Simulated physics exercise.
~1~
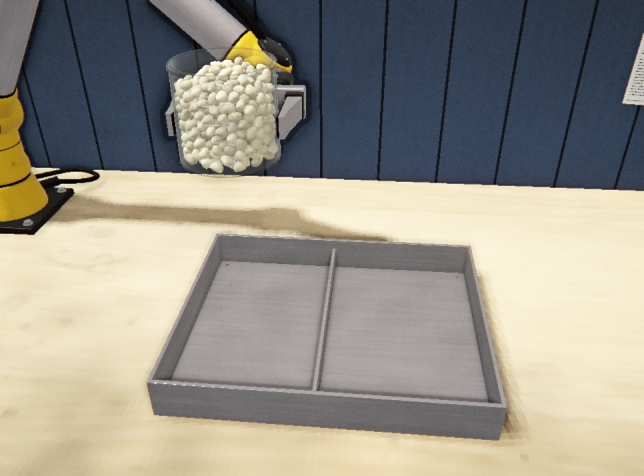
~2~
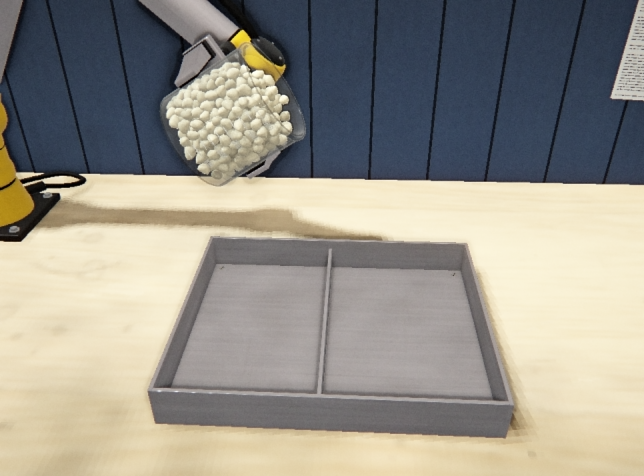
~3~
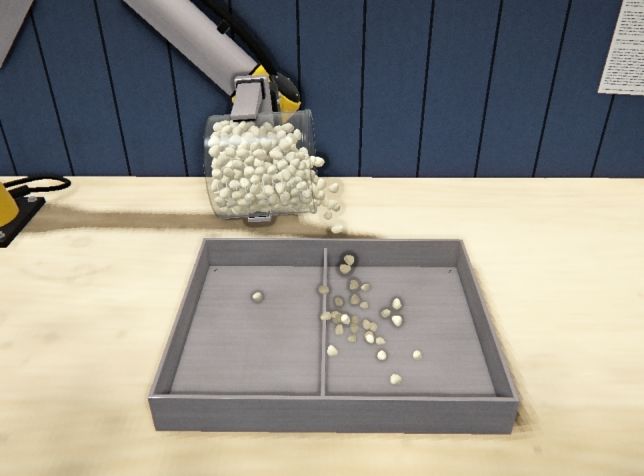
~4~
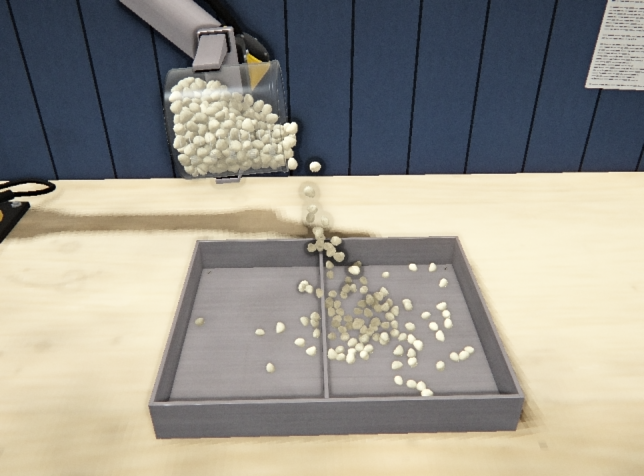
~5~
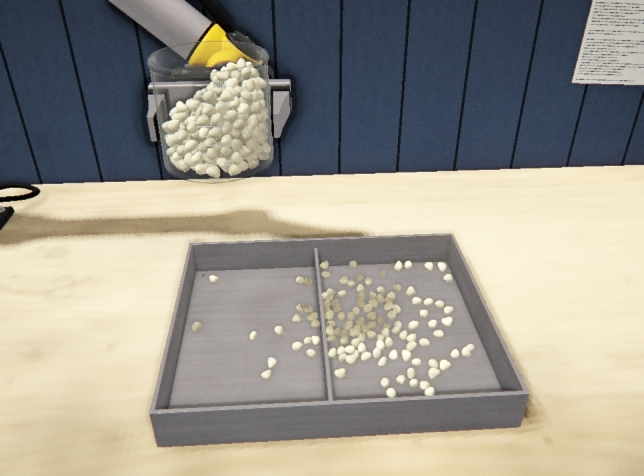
To begin with, a robot arm holds a clear beaker full of pale beans upright beyond a grey tray, which a cross wall splits into two parts on a light wooden table. The arm tips the beaker to the right, then swings it lower until it lies on its side. Beans spill over the rim and scatter mostly into the right part of the tray. The beaker lifts back to the left, still pouring a thin trickle near the wall. Finally it stands upright again, still mostly full, with many beans lying in the right part and far fewer in the left.
